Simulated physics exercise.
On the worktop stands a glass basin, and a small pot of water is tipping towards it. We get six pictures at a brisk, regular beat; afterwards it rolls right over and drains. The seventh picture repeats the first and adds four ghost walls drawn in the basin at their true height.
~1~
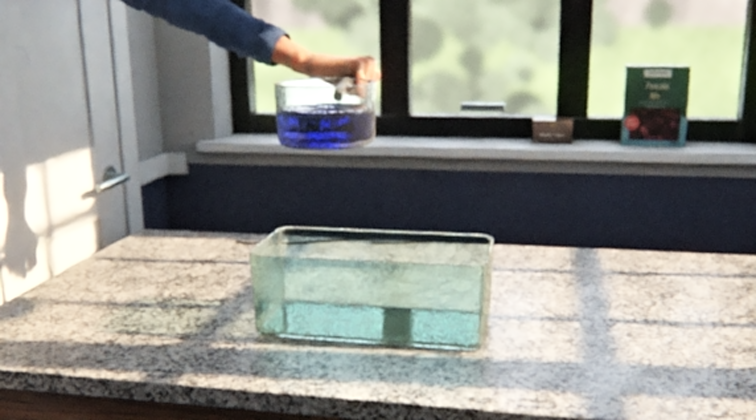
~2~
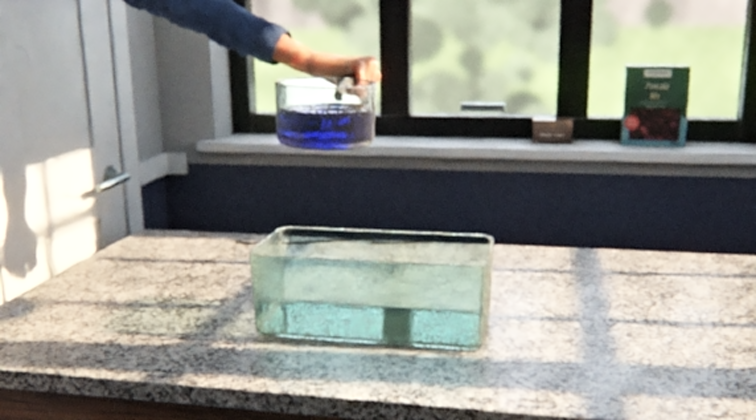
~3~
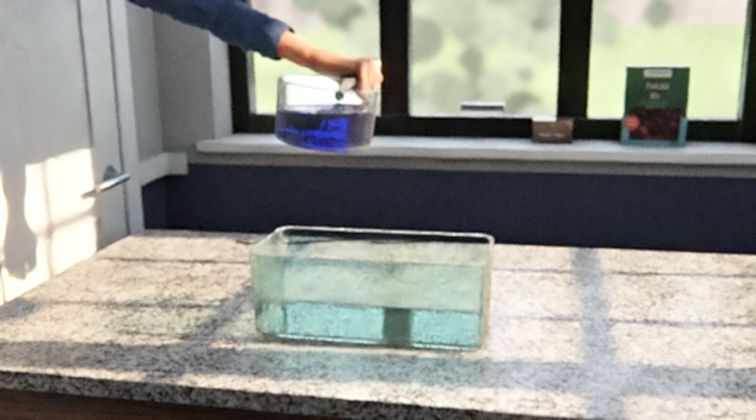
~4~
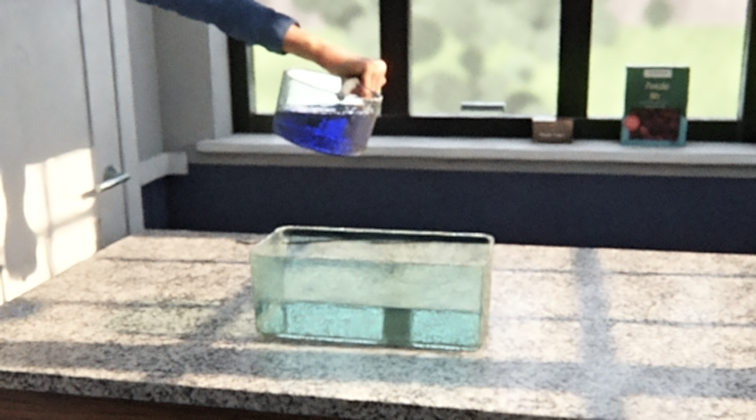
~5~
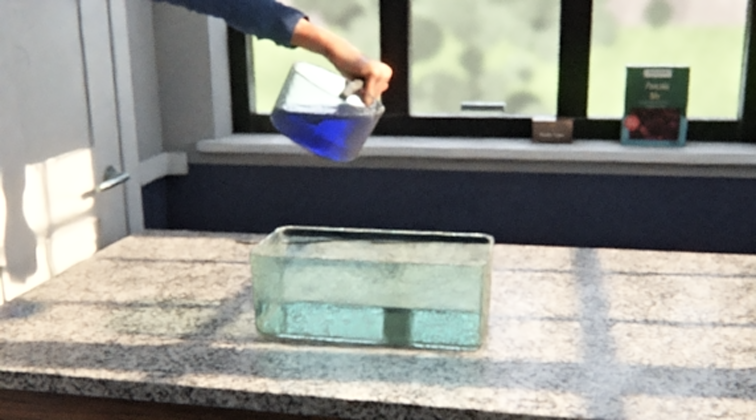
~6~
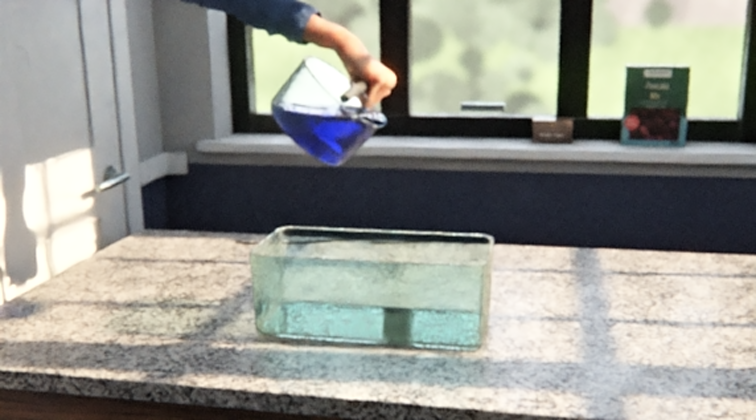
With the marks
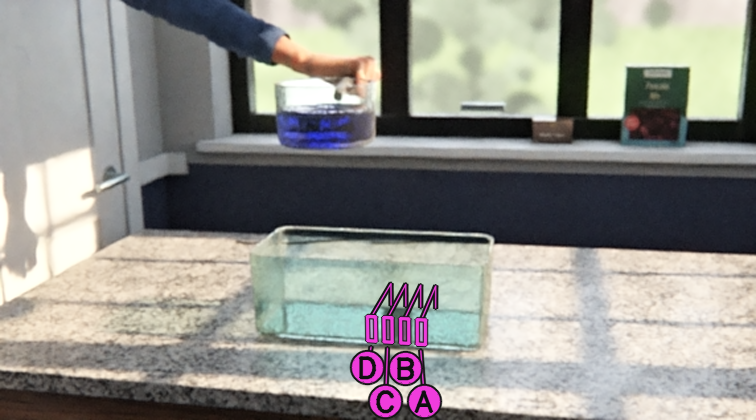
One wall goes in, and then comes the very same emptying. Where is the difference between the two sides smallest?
It is B.
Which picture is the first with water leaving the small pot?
Picture 6.
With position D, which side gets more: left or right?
The right one.
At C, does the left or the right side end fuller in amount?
The right side.
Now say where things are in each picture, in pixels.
In the first picture, upright, lip at (372, 82); basin from (257, 333) to (484, 348); nothing has left yet.
In the second picture, upright, lip at (373, 84); nothing has left yet.
In the third picture, tipped about 8°, lip at (376, 89); nothing has left yet.
In the fourth picture, tipped about 17°, lip at (379, 98); nothing has left yet.
In the fifth picture, tipped about 29°, lip at (381, 110); nothing has left yet.
In the sixth picture, tipped about 43°, lip at (380, 123); water is over the lip, down to (380, 123).
On the marked copy, A at (420, 350); B at (404, 349); C at (387, 348); D at (371, 346).
With A, about 72 % ends left of the wall and 25 % right of it; 3 % is lost outside.
With B, about 48 % ends left of the wall and 49 % right of it.
With C, about 28 % ends left of the wall and 70 % right of it.
With D, about 12 % ends left of the wall and 85 % right of it.
